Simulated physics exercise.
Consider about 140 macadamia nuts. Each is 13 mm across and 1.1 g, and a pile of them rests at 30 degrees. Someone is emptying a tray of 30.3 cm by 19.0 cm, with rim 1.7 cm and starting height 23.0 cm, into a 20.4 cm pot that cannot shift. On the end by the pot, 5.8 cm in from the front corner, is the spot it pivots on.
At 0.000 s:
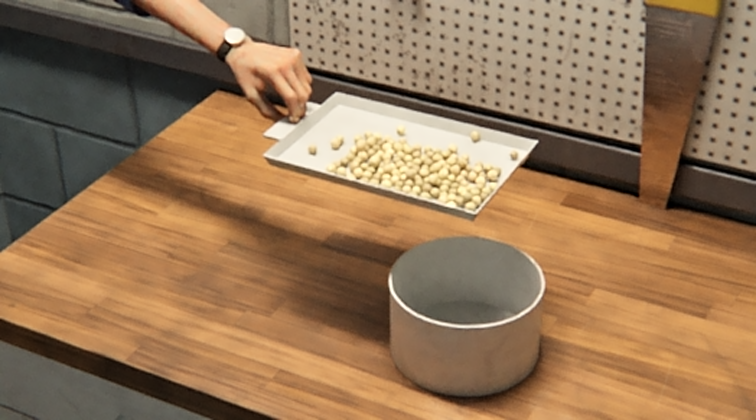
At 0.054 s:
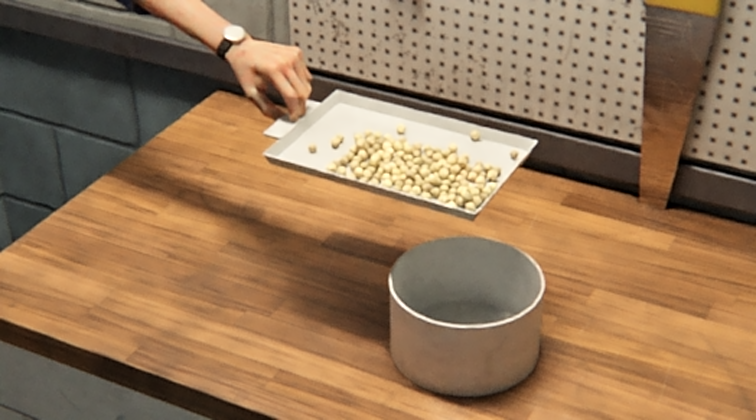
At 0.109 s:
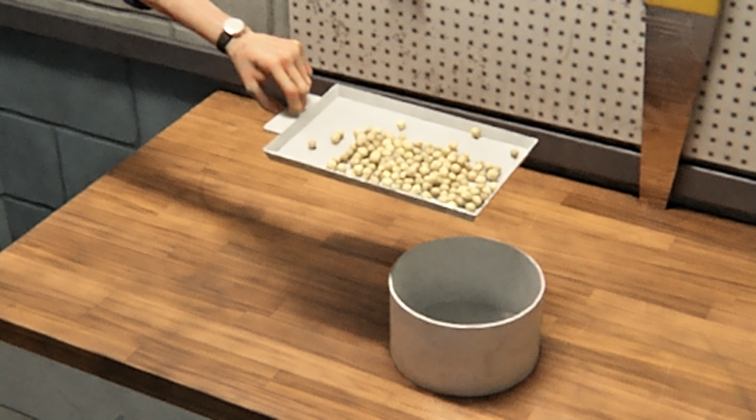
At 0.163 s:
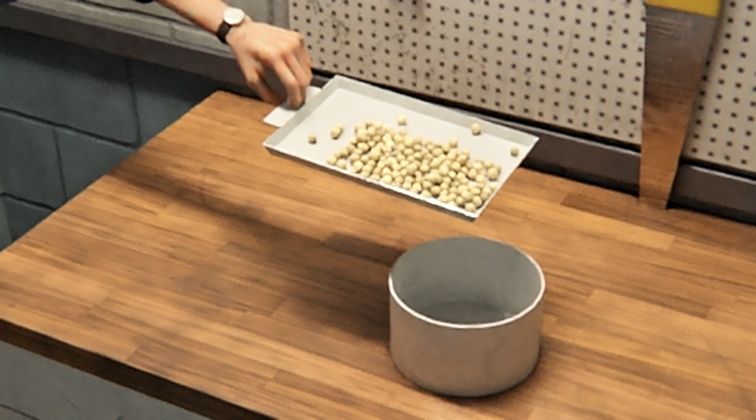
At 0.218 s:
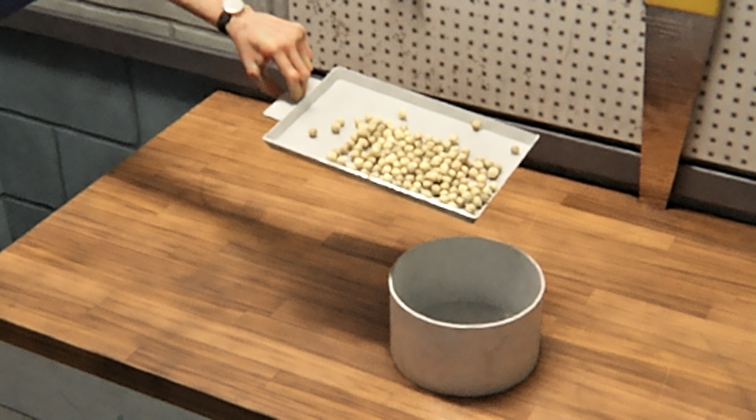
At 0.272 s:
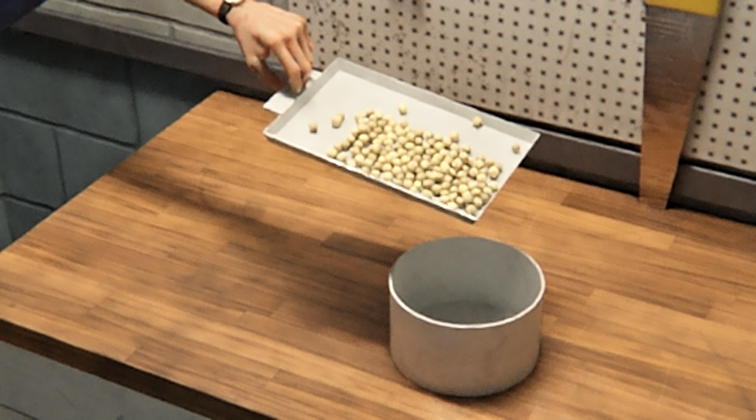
A white tray of small, round, pale nuts tilted slightly above a wooden bench as a hand wearing a watch raised its left end, while the nuts stayed bunched together and a gray pot sat below.
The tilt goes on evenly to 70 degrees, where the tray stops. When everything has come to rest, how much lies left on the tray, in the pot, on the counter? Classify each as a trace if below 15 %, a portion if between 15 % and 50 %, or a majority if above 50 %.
Tray: A trace. Pot: A majority. Counter: A trace.
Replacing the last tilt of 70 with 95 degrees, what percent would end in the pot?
Share in the pot: Around 95 %.
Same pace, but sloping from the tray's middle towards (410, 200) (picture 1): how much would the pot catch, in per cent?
My best guess is some 90 per cent.
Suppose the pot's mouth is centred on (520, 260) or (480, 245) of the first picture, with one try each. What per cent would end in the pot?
35 % and 5 %.
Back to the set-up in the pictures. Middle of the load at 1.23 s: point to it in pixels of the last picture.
At that time the load is centred around (450, 161).
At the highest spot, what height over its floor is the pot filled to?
Some 2.5 cm above the floor.
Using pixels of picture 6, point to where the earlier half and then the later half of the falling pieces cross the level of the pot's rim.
At about (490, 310), then at (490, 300).
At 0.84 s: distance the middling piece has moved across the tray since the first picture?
By then it sits near 1 cm from where it began.
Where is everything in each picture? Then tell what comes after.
The first frame shows tray tilt 0 degrees, front corners at (269, 154) and (473, 210); middle of the pieces at (416, 170); pot at (466, 279).
The second frame shows tray tilt 1 degrees, front corners at (269, 153) and (473, 210); middle of the pieces at (416, 170).
The third frame shows tray tilt 2 degrees, front corners at (269, 149) and (474, 211); middle of the pieces at (416, 168).
The fourth frame shows tray tilt 5 degrees, front corners at (269, 143) and (474, 212), lowest corner right front; middle of the pieces at (417, 165).
The fifth frame shows tray tilt 8 degrees, front corners at (269, 137) and (474, 213), lowest corner right front; middle of the pieces at (417, 163).
The sixth frame shows tray tilt 10 degrees, front corners at (270, 132) and (474, 215), lowest corner right front; middle of the pieces at (417, 160); pot at (466, 279). The tray's pace is about 50 degrees a second.
Then, at 0.84 s, tilt 38 degrees; the tray holds 100 %, the pot 0 %.
After 1.23 s, tilt 58 degrees; the tray holds 100 %, the pot 0 %.
After 1.69 s, tilt 70 degrees; the tray holds 20 %, the pot 65 %.
At rest (3.2 s), tray 5 %, pot 90 %, counter 5 %.
